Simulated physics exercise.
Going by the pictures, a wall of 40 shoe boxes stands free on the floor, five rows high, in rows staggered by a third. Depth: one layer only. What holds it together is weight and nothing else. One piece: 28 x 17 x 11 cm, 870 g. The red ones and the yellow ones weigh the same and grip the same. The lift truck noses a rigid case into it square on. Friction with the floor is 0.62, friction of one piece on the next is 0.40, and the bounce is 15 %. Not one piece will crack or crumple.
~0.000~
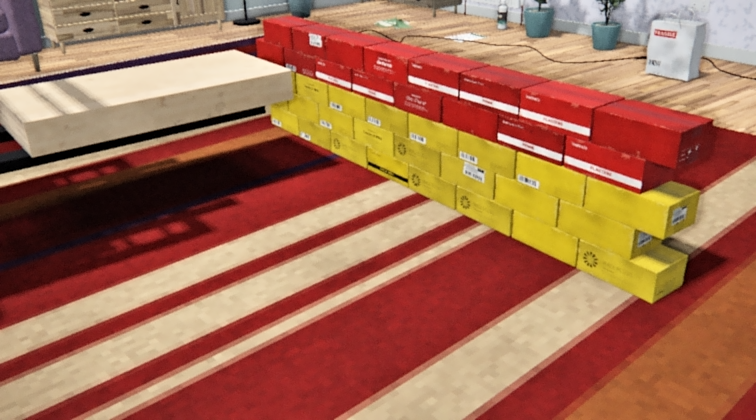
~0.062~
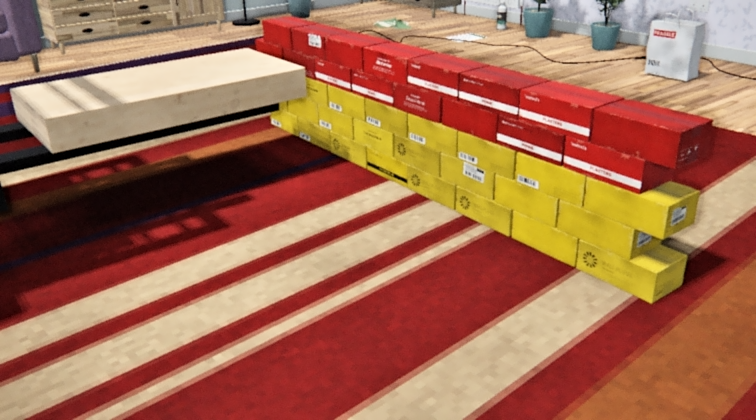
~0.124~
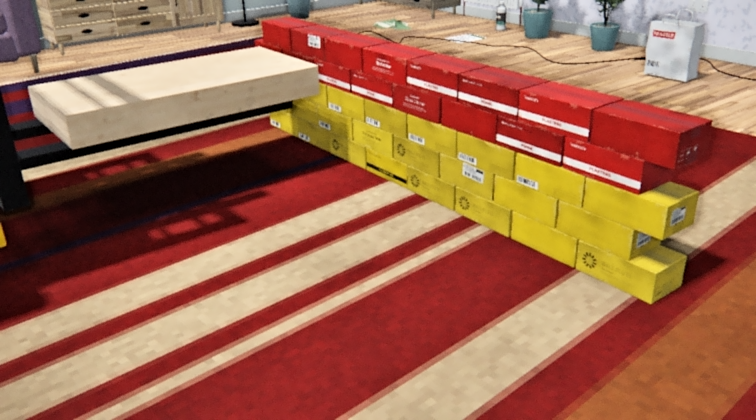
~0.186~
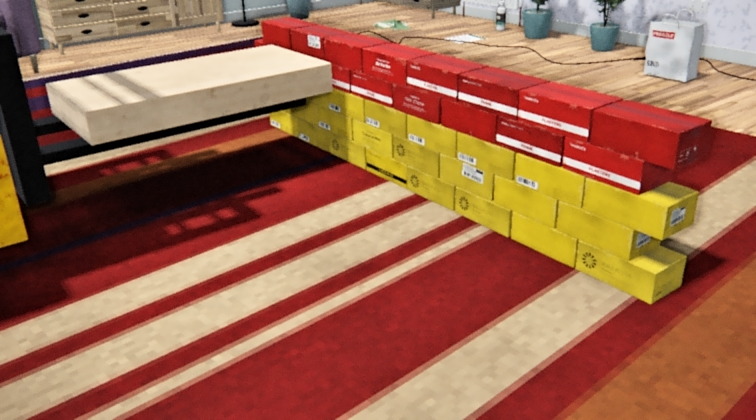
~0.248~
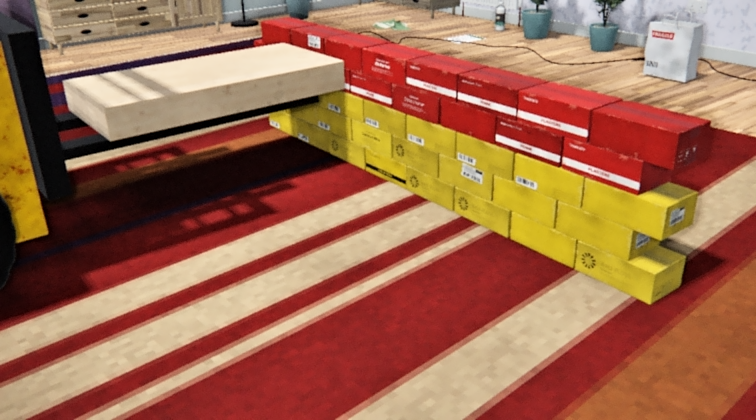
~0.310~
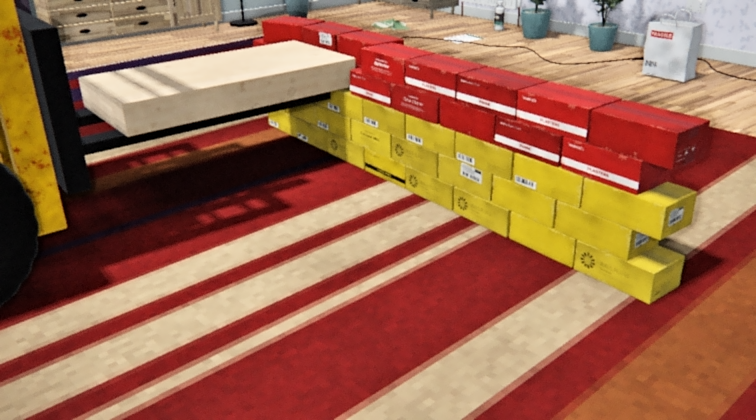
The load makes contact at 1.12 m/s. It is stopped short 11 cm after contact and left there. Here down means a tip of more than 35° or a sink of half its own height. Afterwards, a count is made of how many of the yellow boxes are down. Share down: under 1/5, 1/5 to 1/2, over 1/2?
Under 1/5.
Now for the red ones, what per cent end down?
For red, it's 30 per cent down at the end.
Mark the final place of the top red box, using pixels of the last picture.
Somewhere around pixel (430, 102).
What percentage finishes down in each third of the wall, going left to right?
The left third ends at 30 per cent, the middle at 0 per cent and the right at 0 per cent.
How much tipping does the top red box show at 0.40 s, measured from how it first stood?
Near 15 degrees from how it began.
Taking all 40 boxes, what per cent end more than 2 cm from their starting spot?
I make it 10 per cent.
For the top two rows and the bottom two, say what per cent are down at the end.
From above it's 30%, from below it's 0%.
After 0.40 s, none of the 24 yellow boxes down (0 of 40 in all colours); top yellow box unmoved; top red box 16° from how it stood.
After 0.58 s, none of the 24 yellow boxes down (5 of 40 in all colours); top yellow box unmoved; top red box 64° from how it stood, 27 cm lower.
After 0.90 s, none of the 24 yellow boxes down (5 of 40 in all colours); top yellow box unmoved; top red box upside down.
In the end (1.9 s), none of the 24 yellow boxes down (5 of 40 in all colours); top yellow box unmoved; top red box upside down. That is 0 per cent. From the last view, middles, top yellow box near (359, 100), top red box near (430, 102).
